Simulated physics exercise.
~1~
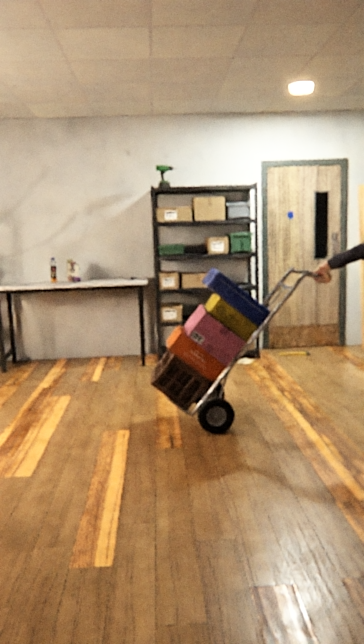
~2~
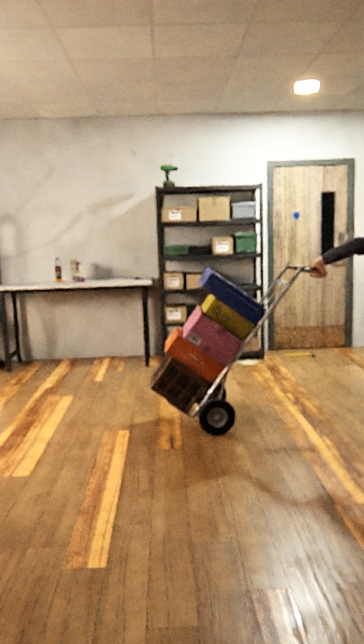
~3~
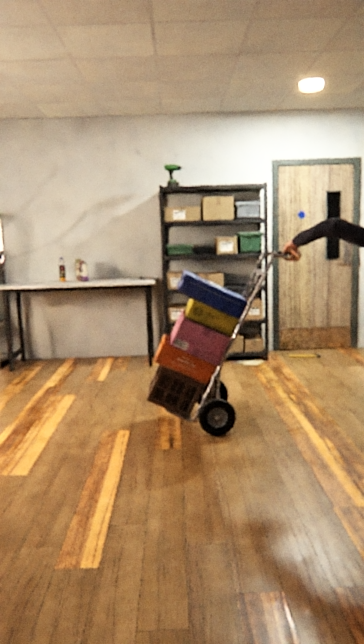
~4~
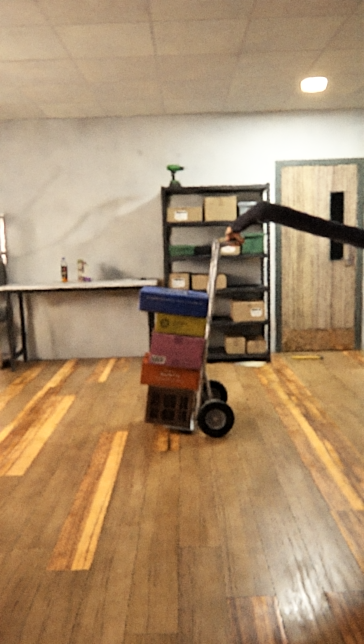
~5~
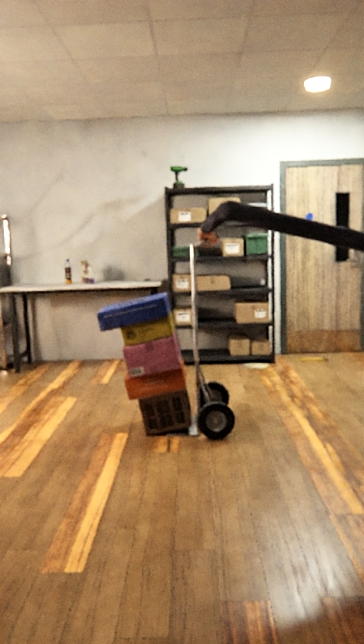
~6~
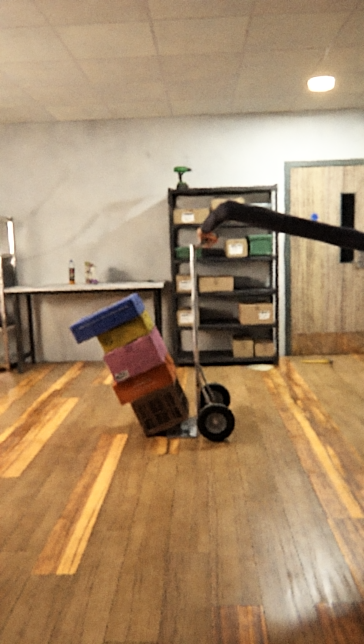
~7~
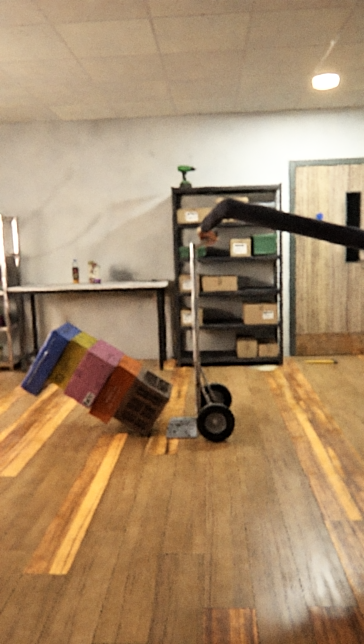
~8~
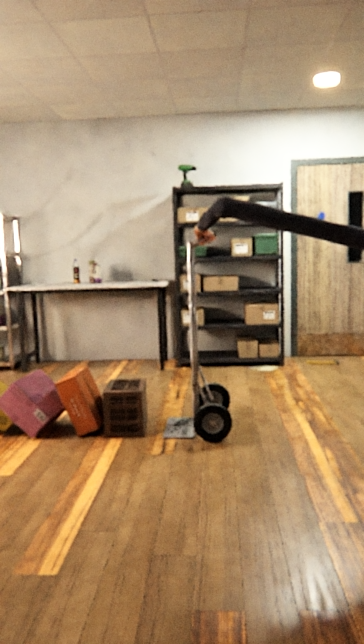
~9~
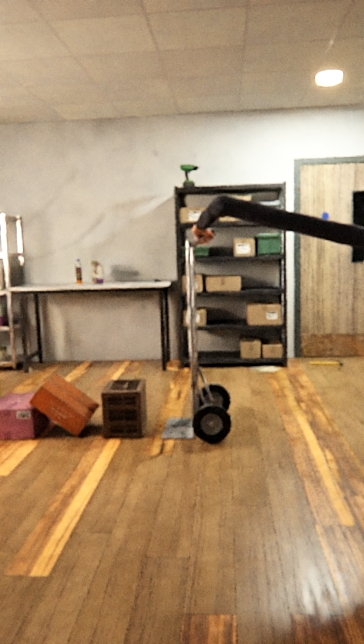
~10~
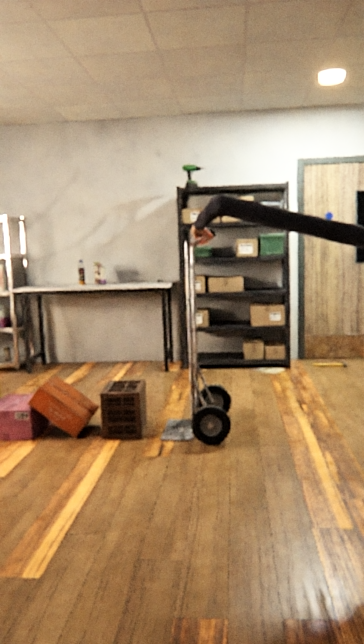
In a storeroom with a wooden floor, a hand swung a tilted hand truck upright, and its stack of colourful boxes tipped off to the left, leaving the crate beside the empty truck with an orange box and a pink one tumbled beyond it.
